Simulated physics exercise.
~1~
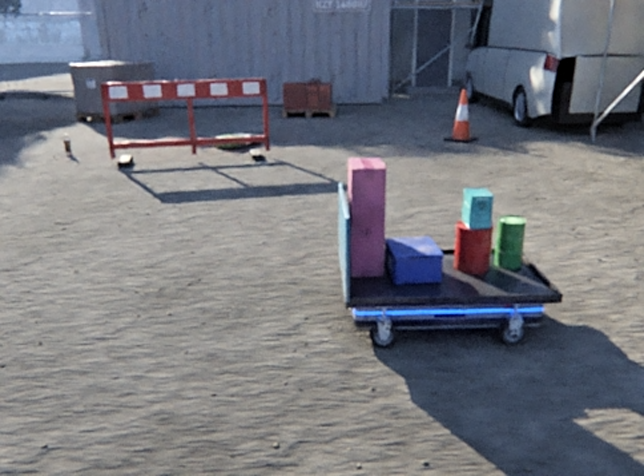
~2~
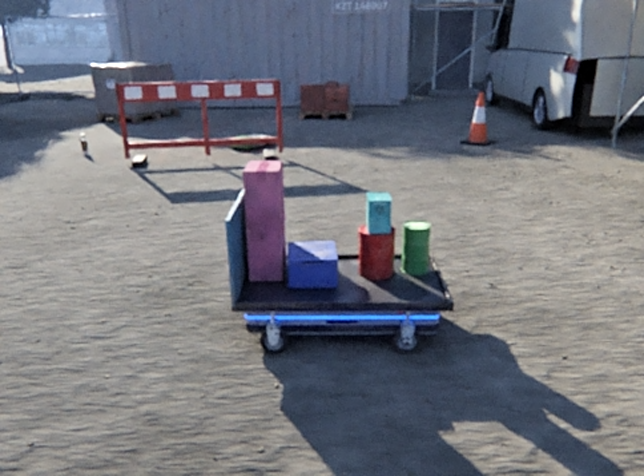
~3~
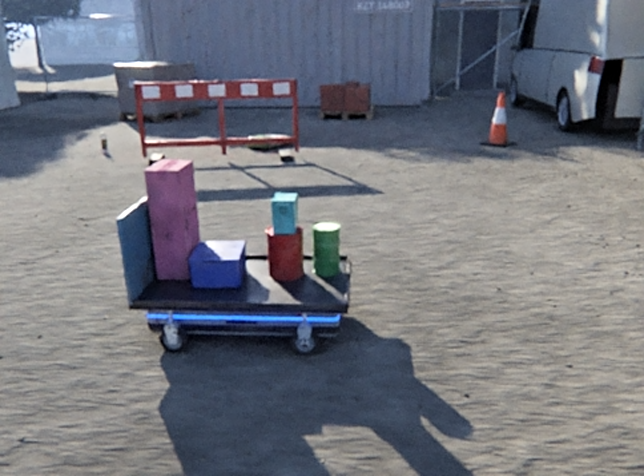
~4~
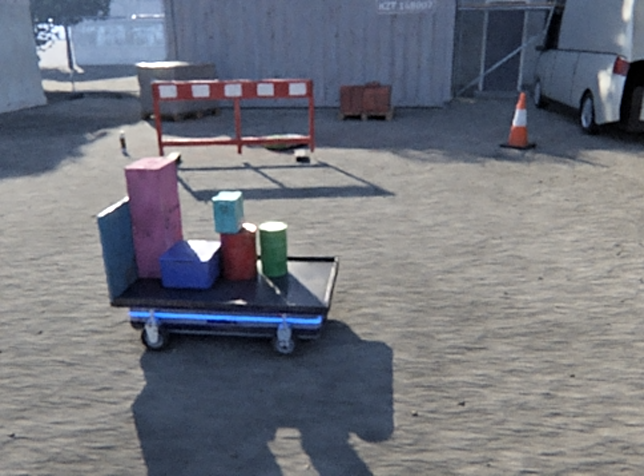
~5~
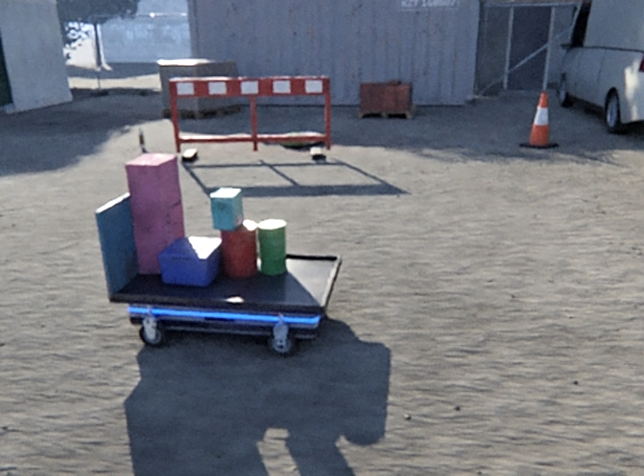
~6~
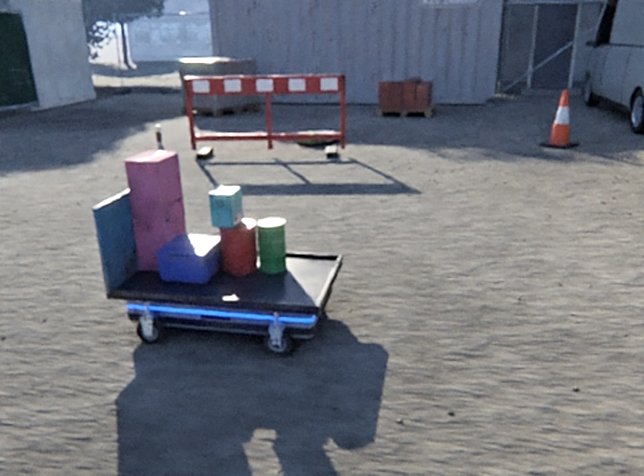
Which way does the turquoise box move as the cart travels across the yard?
The turquoise box moves to the left.
